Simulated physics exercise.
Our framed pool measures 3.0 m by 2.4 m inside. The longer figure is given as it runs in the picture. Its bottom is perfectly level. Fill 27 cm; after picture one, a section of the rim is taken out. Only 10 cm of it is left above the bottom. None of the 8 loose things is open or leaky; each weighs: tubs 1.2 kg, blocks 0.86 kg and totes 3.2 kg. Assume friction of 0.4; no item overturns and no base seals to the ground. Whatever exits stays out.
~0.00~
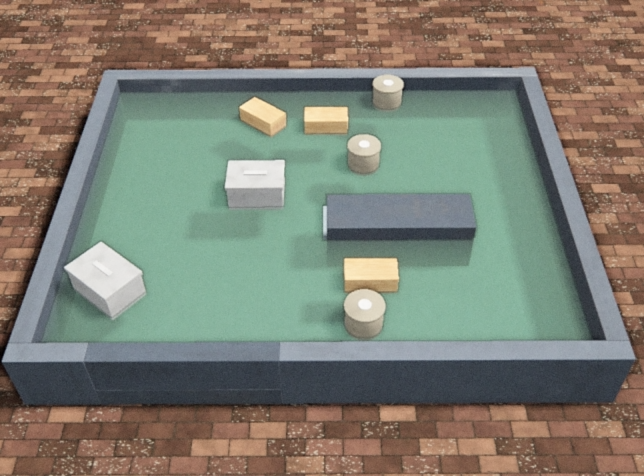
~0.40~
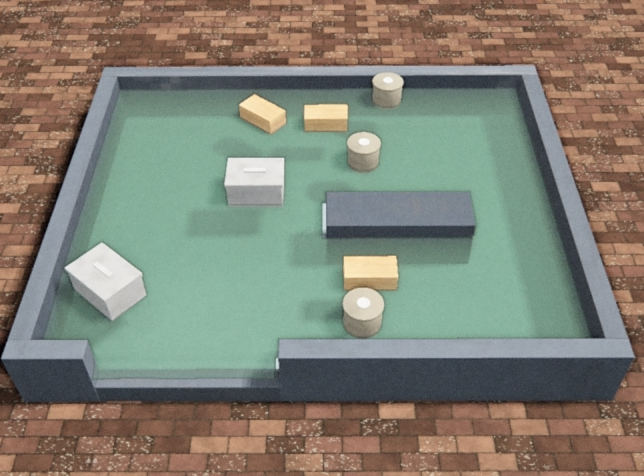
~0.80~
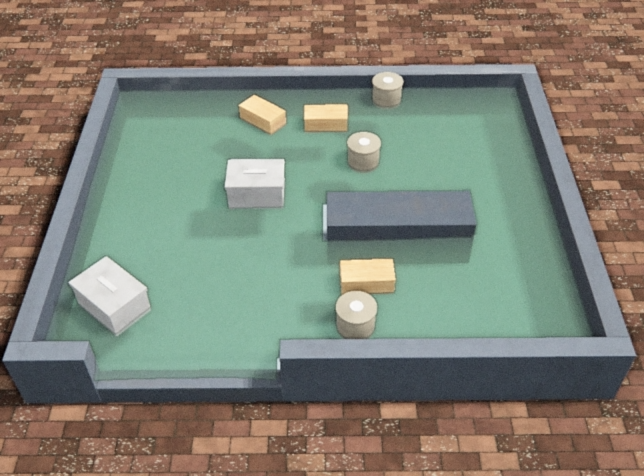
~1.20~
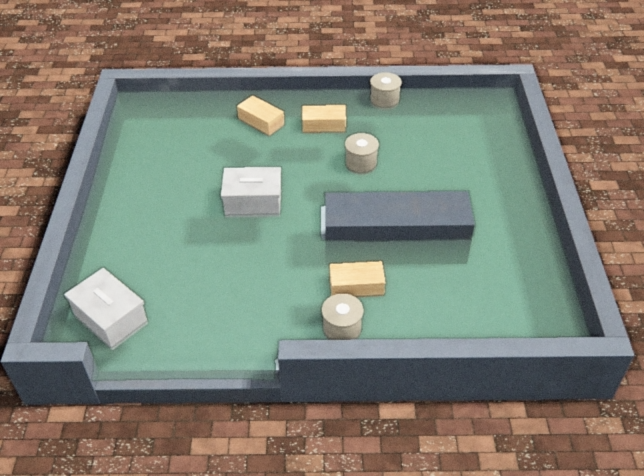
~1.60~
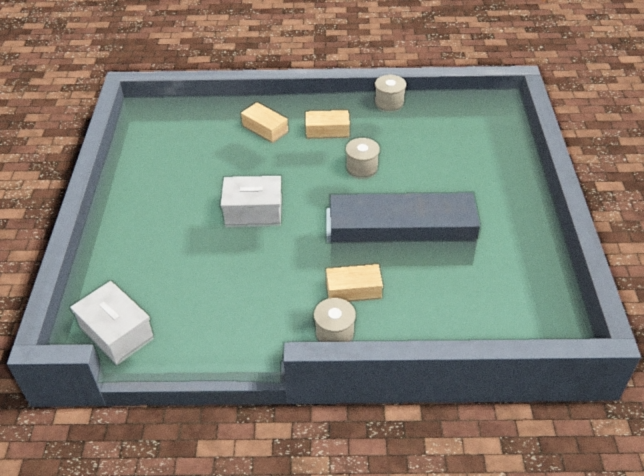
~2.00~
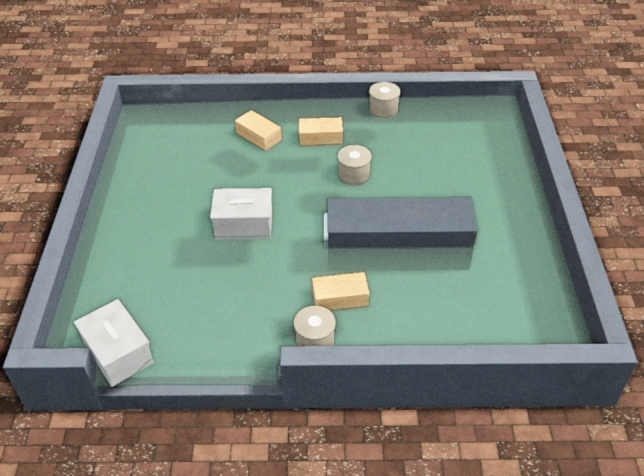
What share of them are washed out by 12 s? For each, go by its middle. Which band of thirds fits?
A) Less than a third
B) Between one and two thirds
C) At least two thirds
Answer: B.
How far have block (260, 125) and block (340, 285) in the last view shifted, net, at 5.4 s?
20 cm, 60 cm.
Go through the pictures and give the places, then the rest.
The first picture shows a tote at (103, 270) floats; a tub at (365, 305), afloat; about 1860 L in view; 0 of 8 have shifted.
The second picture shows a tote at (103, 271), afloat; a tub at (363, 304) floats; about 1840 L in view; 0 of 8 have shifted.
The third picture shows a tote at (107, 285) floats, 10 cm from its start; a tub at (356, 307) floats, 5 cm from its start; 27 cm deep round most things; 1 of 8 have shifted.
The fourth picture shows a tote at (104, 298) floats, 19 cm from its start; a tub at (343, 310) floats, 12 cm from its start; 26 cm deep round most things; 4 of 8 have shifted.
The fifth picture shows a tote at (109, 312), afloat, 28 cm from its start; a tub at (335, 314) floats, 19 cm from its start; 25 cm deep round most things; 4 of 8 have shifted.
The sixth picture shows a tote at (111, 332), afloat, 39 cm from its start; a tub at (315, 322), afloat, 28 cm from its start; 25 cm deep round most things; 7 of 8 have shifted.
After 2.8 s 1 of 8 are out; 7 afloat.
After 5.4 s 2 of 8 are out; 6 afloat.
After 8.0 s 3 of 8 are out; 5 afloat.
After 12.0 s 4 of 8 are out; 4 afloat.
